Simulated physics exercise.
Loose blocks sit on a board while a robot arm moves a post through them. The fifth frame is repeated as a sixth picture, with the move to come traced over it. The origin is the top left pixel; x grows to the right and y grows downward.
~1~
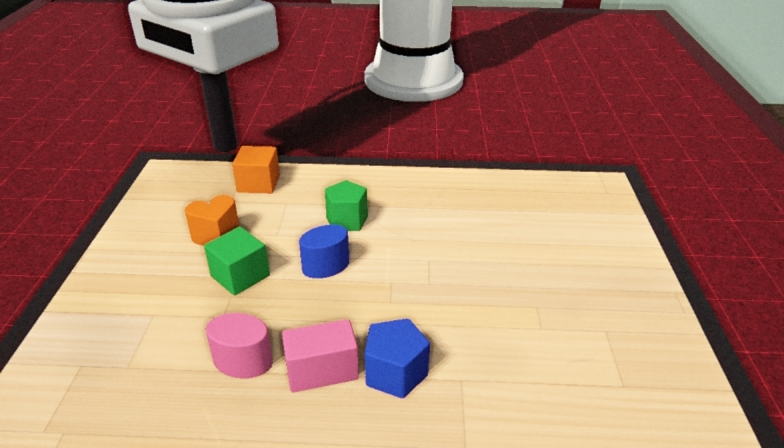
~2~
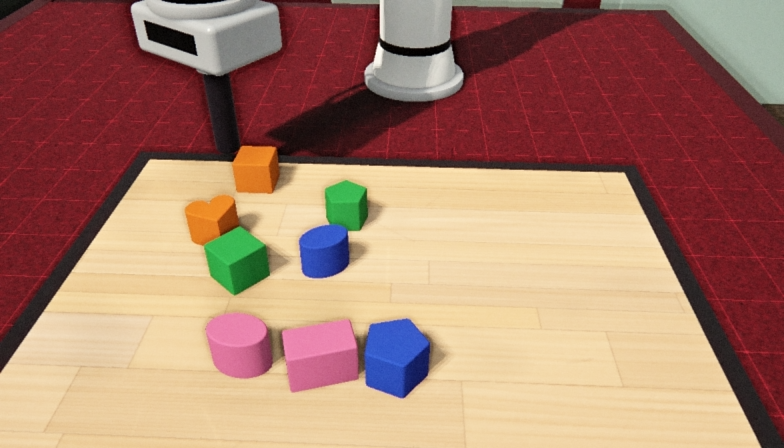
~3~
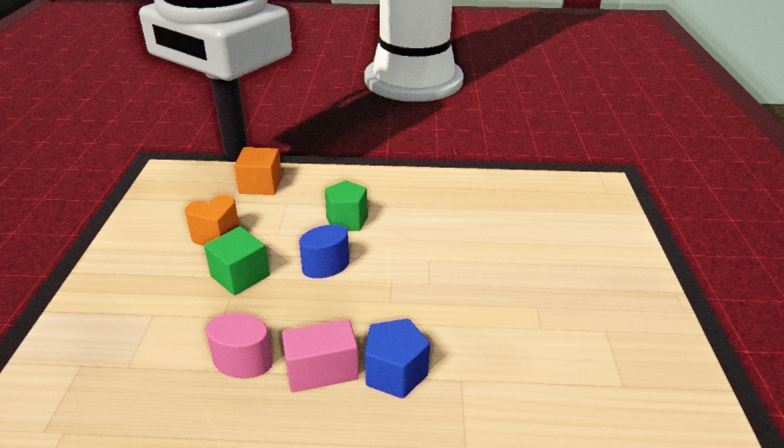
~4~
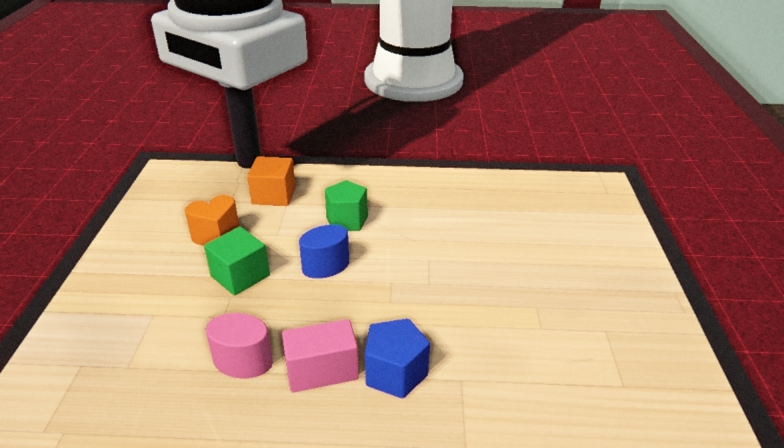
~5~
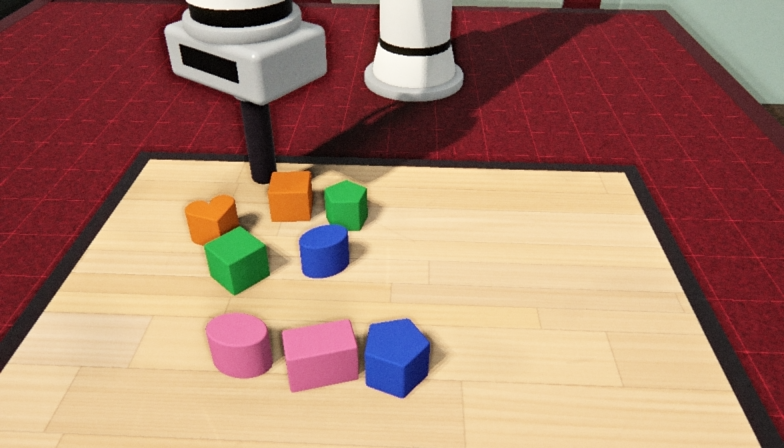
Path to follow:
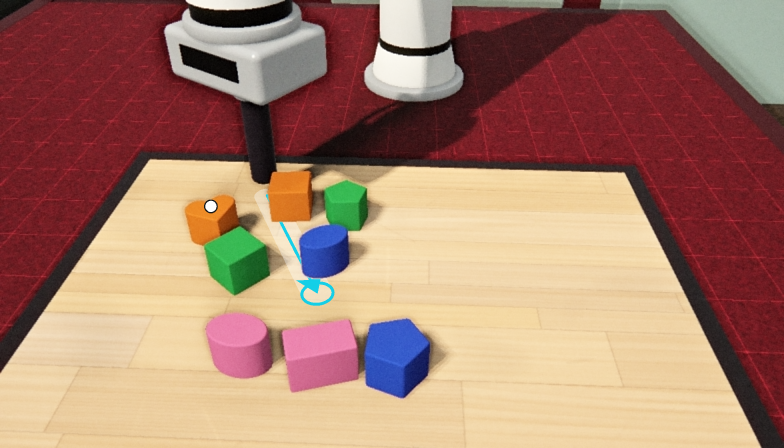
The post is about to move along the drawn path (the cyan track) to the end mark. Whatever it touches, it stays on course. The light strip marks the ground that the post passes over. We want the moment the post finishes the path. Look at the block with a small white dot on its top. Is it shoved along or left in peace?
Put simply, it stays right there.
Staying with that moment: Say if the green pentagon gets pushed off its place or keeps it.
Well, the green pentagon shifts from its place.
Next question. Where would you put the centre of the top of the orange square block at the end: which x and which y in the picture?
Around pixel (331, 214).
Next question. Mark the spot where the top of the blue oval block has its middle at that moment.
The middle of its top is at (349, 254).
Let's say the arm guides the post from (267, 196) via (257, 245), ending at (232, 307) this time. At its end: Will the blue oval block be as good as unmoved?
Yes, that is what happens.
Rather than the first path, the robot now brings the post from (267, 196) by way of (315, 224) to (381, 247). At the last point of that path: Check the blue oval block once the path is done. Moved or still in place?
Moved away.
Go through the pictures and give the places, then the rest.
In the first frame, post's lower end (226, 148); orange heart (211, 206); orange square block (255, 155); blue oval block (324, 235); green pentagon (346, 191).
In the second frame, post (229, 149); blocks still.
In the third frame, post (237, 154); orange square block (257, 156).
In the fourth frame, post (250, 164); orange square block (270, 166).
In the fifth frame, post (265, 179); orange heart (211, 206); orange square block (290, 181); blue oval block (324, 235); green pentagon (346, 191).
Drawn move, from (267, 196) directly to (317, 293); the dot is on the orange heart.
What follows on the original path. One third of the way, post (280, 208); orange square block (317, 201), turned 40° anticlockwise; green pentagon (356, 191), turned 20° anticlockwise.
Two thirds of the way, post (297, 240); orange square block (331, 214), turned 100° anticlockwise; blue oval block (326, 238), turned 15° clockwise; green pentagon (359, 191), turned 35° anticlockwise.
At the end, post (316, 275); orange heart still; orange square block (331, 214), turned 105° anticlockwise; blue oval block (349, 254), turned 65° anticlockwise; green pentagon (359, 191), turned 35° anticlockwise.
